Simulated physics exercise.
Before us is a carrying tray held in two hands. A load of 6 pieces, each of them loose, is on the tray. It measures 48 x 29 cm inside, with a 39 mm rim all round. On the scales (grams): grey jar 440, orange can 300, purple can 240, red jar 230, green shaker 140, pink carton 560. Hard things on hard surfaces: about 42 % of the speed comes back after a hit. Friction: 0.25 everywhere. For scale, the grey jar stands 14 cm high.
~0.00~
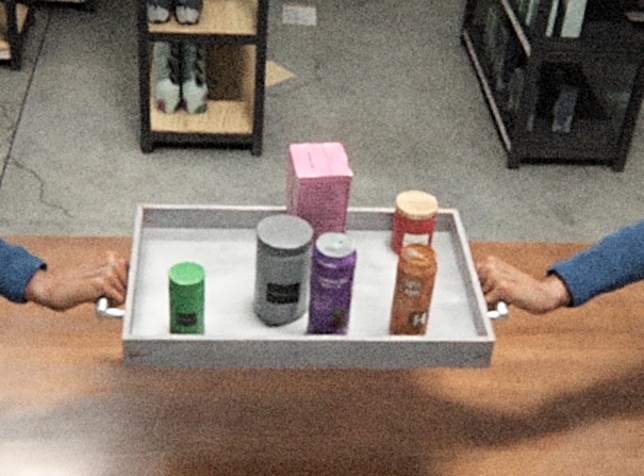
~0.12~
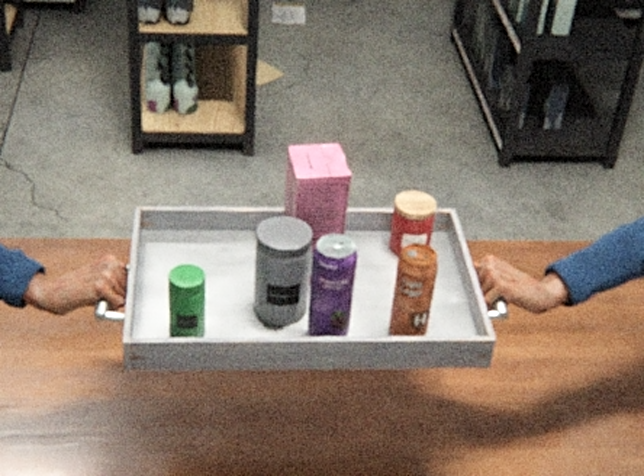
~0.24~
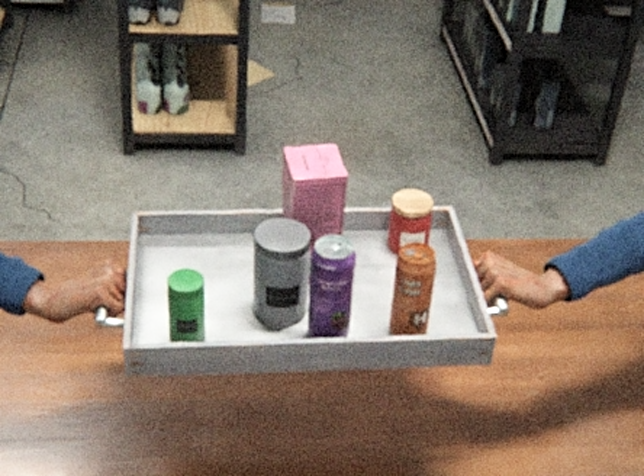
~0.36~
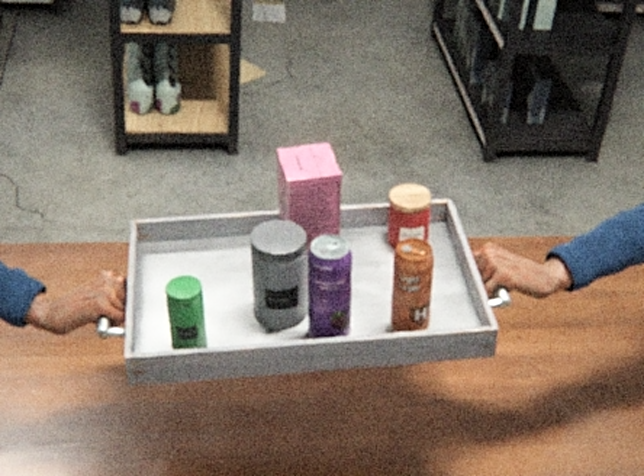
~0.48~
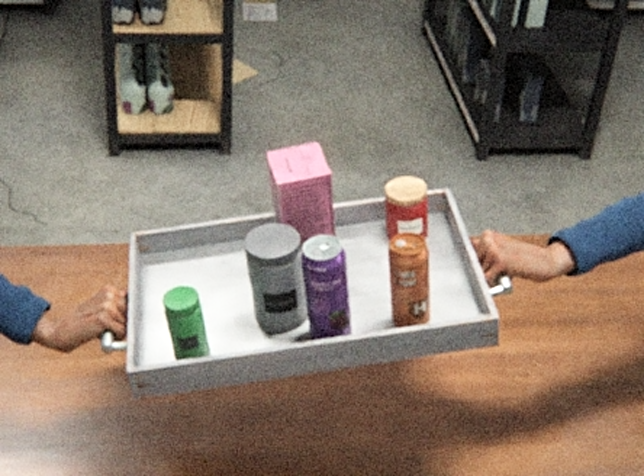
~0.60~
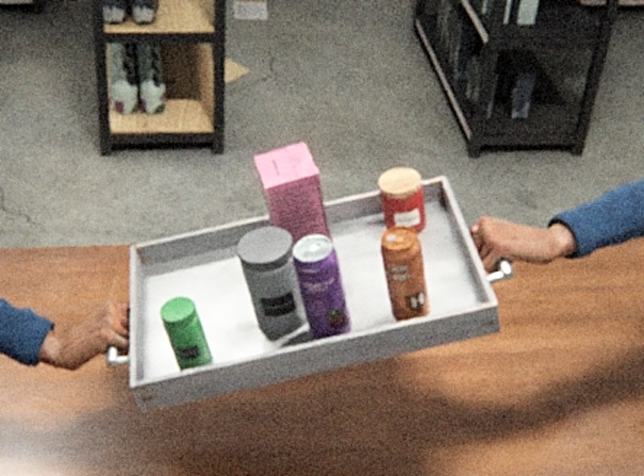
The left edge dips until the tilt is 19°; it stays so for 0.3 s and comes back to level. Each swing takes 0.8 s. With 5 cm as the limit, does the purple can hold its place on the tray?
The purple can ends elsewhere.
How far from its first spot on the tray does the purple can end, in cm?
Some 20 cm.
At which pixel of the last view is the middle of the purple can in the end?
At about (190, 295).
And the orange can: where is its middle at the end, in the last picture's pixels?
Around (234, 302).
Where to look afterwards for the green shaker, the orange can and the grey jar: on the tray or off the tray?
The green shaker is still on the tray; the orange can is still on the tray; the grey jar ends on the tray.
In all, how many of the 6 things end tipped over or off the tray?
1 of them.
After 1.10 s, tray tilted 19°, left edge down; purple can moved 9 cm near (257, 311); pink carton moved 10 cm; orange can moved 9 cm.
After 1.30 s, tray tilted 18°, left edge down; purple can moved 18 cm near (190, 331); grey jar moved 17 cm; red jar moved 18 cm.
After 2.00 s, tray level; pink carton now off the tray; purple can moved 20 cm near (190, 294); red jar moved 29 cm.
In the end (2.5 s), off the tray, pink carton; not toppled but over 5 cm from the start, grey jar, orange can, purple can, red jar and green shaker. At the end, from the last picture's camera, purple can near (190, 294).
